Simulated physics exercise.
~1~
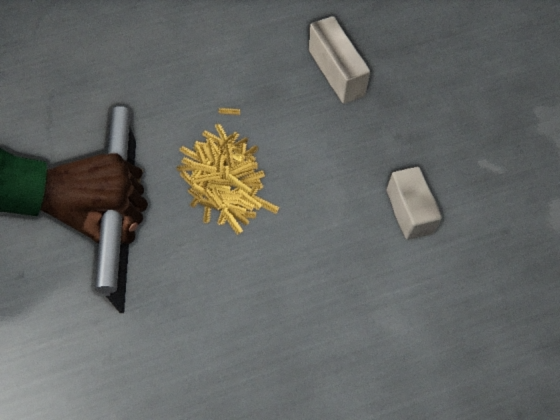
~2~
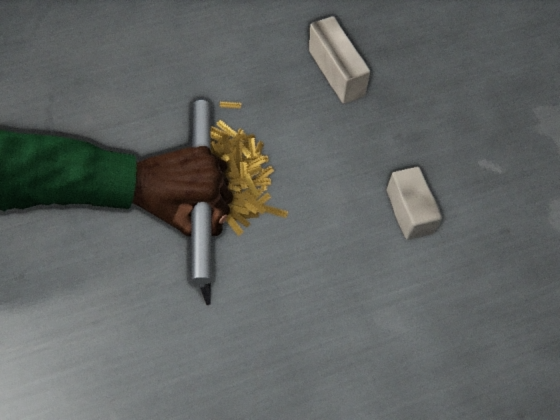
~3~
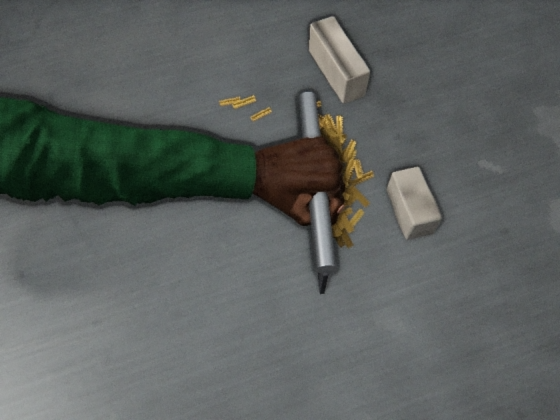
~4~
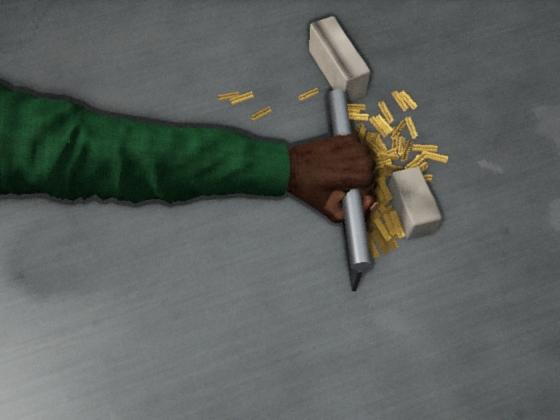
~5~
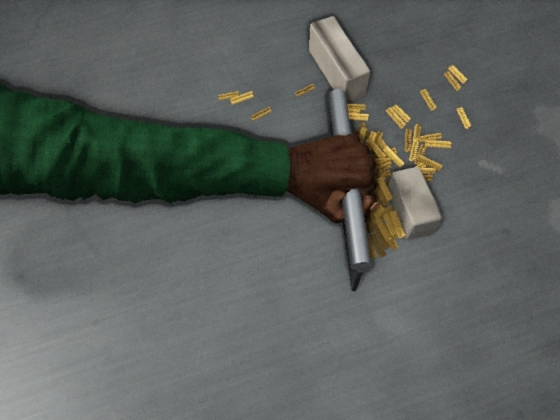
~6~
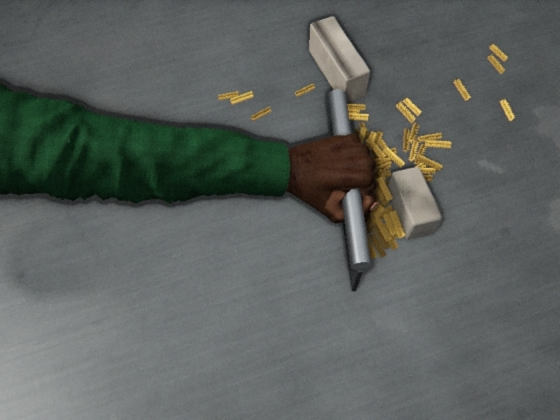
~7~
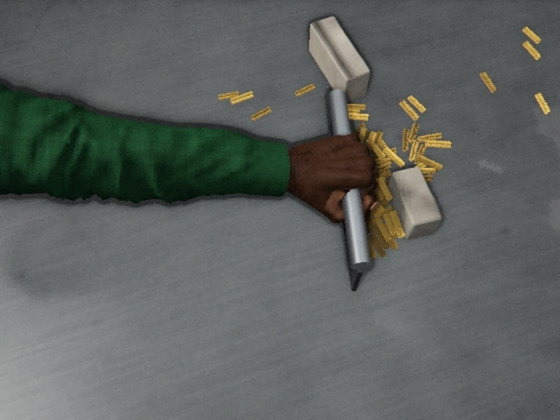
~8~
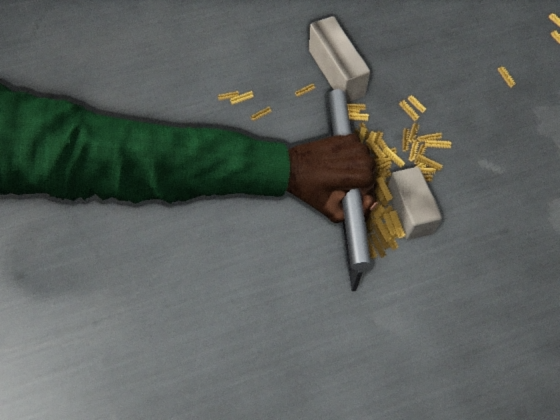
On a grey surface, a dark-skinned hand in a green sleeve pushes a pile of yellow pasta pieces rightward with a scraper towards two pale blocks, then stops; some pieces slide on through the gap to the upper right, while most stay bunched by the blade and near block.
